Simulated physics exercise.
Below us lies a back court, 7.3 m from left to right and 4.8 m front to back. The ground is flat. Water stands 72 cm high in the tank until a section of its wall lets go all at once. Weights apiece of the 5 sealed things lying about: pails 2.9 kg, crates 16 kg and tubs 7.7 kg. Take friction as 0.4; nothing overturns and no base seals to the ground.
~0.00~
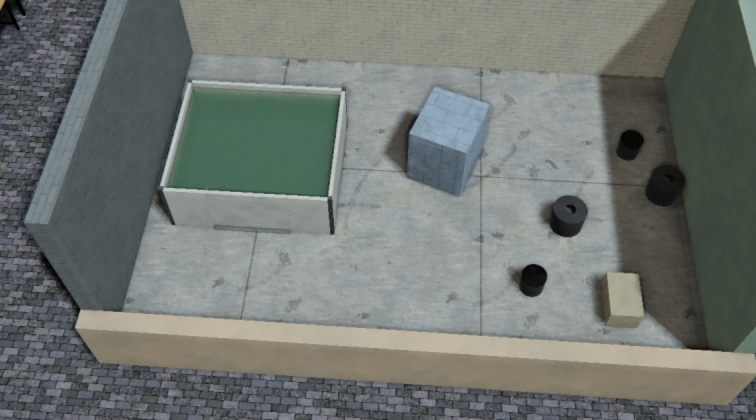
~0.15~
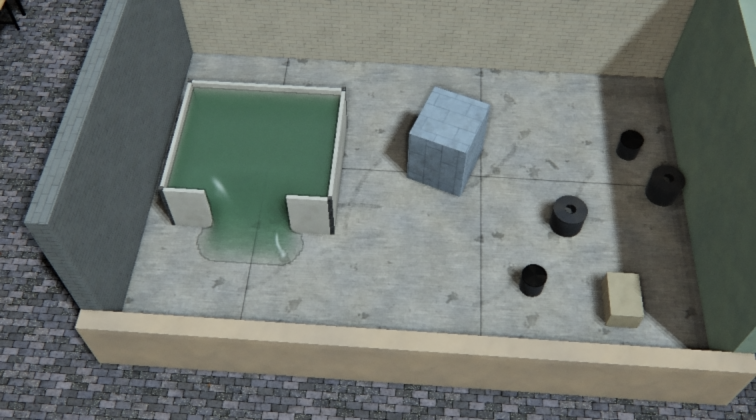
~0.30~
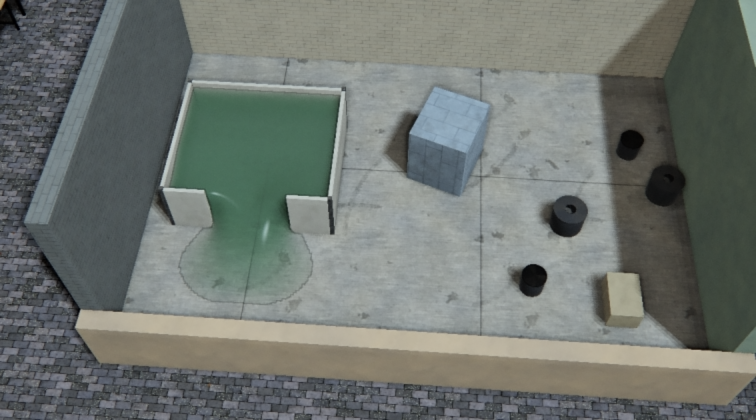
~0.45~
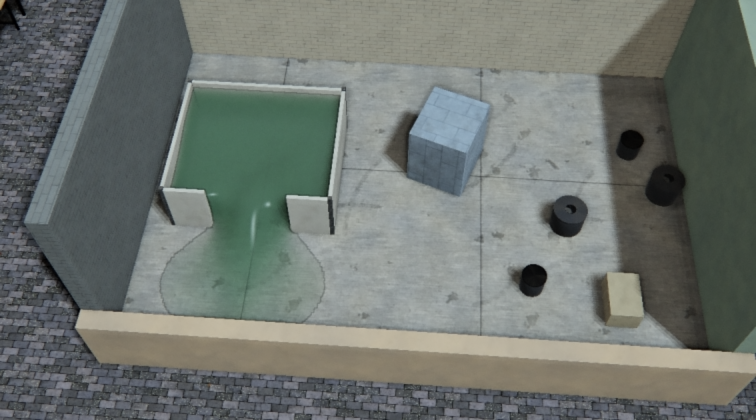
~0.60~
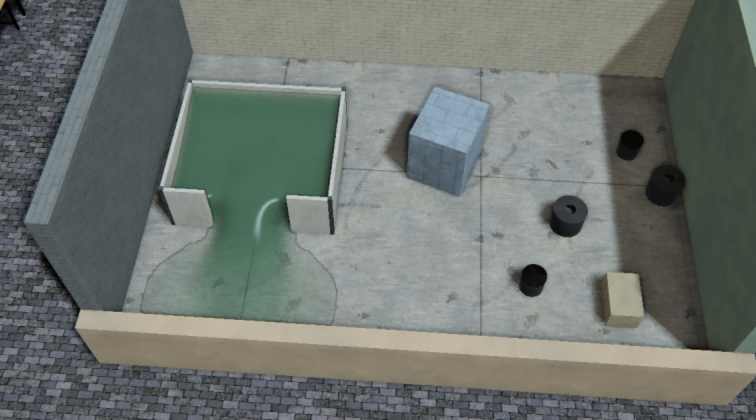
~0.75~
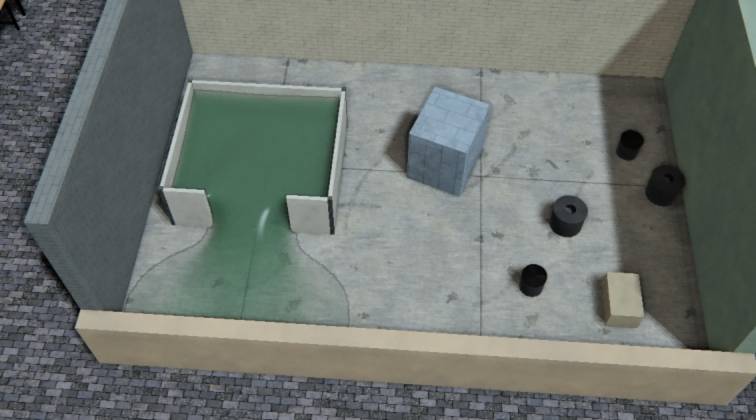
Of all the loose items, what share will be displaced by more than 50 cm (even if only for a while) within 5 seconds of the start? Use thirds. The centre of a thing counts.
It is two thirds or more.
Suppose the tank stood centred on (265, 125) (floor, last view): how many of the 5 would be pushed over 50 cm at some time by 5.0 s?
In that case 4 of them.
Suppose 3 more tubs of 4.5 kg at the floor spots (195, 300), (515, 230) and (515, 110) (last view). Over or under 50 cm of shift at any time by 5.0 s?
In turn: Over, over, under.
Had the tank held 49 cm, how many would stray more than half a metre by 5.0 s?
Then 2.
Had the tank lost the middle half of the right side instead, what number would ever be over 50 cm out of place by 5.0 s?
In that case 5 of them.
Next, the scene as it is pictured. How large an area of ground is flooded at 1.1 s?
About 8.0 m2.
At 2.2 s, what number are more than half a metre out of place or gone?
I count 0.
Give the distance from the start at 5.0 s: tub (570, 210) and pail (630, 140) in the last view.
In that order: 140 cm, 80 cm.
After 1.1 s 0 of 5 are over 50 cm from their spots; 0 afloat.
After 2.2 s 0 of 5 are over 50 cm from their spots; 0 afloat.
After 3.5 s 3 of 5 are over 50 cm from their spots; 2 afloat.
After 5.0 s 5 of 5 are over 50 cm from their spots, and 5 have been at some point; 4 afloat.
